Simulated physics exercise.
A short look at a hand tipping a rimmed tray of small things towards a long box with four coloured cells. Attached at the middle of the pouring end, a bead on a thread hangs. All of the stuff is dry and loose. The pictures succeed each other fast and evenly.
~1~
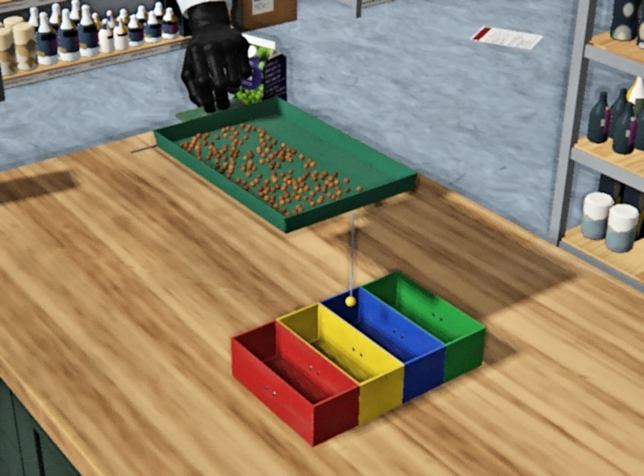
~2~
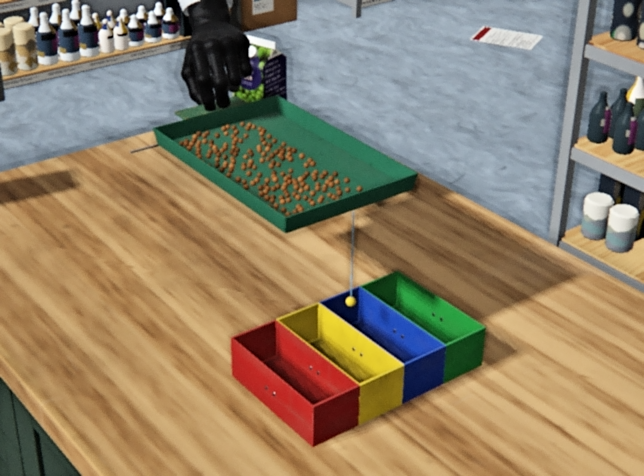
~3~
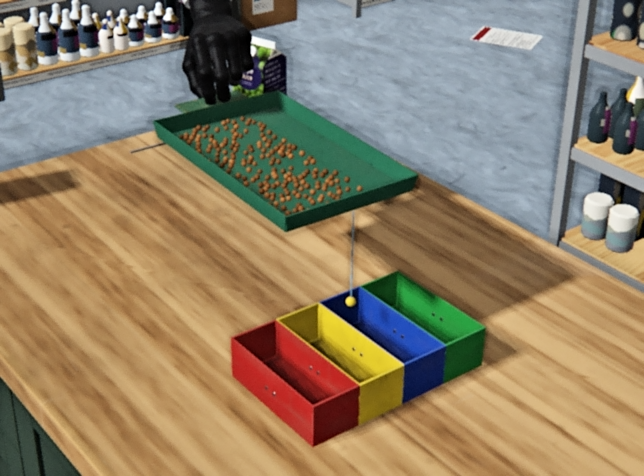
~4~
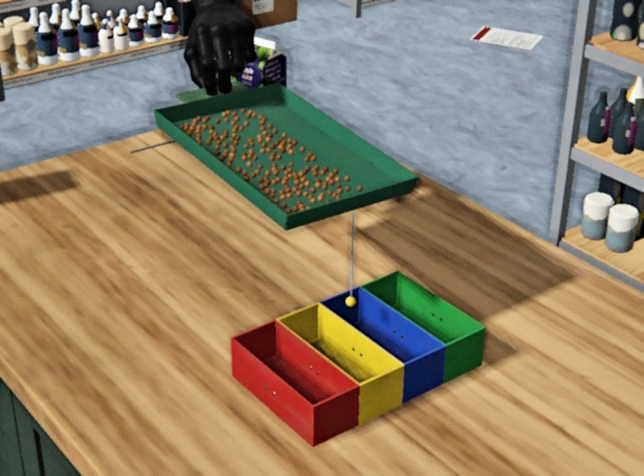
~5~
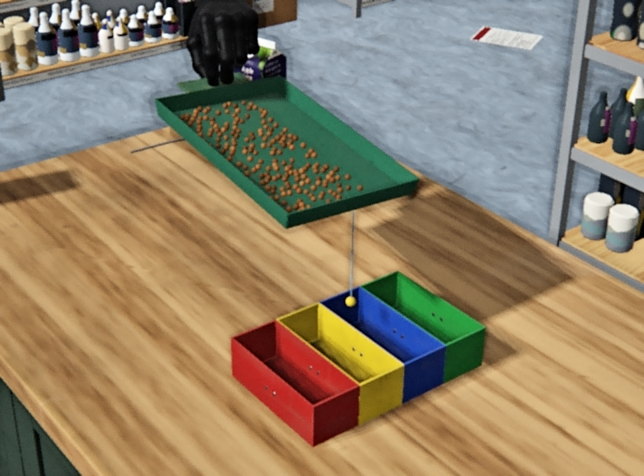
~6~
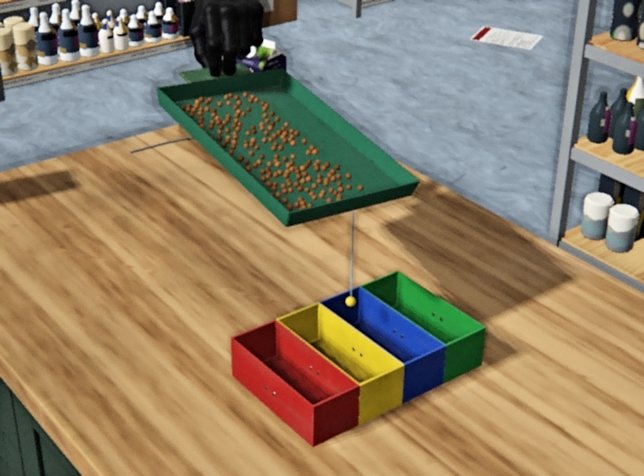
A black-gloved hand slowly raised the far end of a green tray of small brown balls, tilting it slightly toward its right corner, above a box with red, yellow, blue and green cells.
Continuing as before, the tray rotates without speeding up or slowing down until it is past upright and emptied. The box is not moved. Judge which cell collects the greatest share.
I would say the green one.
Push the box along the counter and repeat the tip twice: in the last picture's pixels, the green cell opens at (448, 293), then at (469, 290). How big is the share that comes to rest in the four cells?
Roughly 100 per cent the first time and 100 per cent the second.
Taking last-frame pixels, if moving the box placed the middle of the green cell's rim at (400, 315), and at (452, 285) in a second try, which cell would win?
The cell in green, then the blue one.
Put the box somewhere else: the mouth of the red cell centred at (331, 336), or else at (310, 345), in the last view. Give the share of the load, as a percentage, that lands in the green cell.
Respectively 10 % and 50 %.
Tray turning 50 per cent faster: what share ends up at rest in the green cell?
Something like 80 percent, give or take.
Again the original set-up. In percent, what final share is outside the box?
Near 0 in a hundred.
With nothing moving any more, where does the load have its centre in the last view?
Centre at rest: Close to (412, 334).
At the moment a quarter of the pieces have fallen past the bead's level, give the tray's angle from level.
Roughly 105°.
Just after the last frame, tray tipped steeply; almost all on the tray; just a few in the green cell; just a few in the blue cell; just a few falling or outside the box.
A moment on, tray tipped right over; the larger part on the tray; about a tenth in the green cell; just a few in the blue cell; just a few falling or outside the box.
Further on, tray tipped past a quarter turn; the larger part in the green cell; about a tenth in the blue cell; just a few falling or outside the box.
When it is over, tray tipped past a quarter turn; the larger part in the green cell; about a tenth in the blue cell; not one in the red cell; not one in the yellow cell; just a few outside the box.
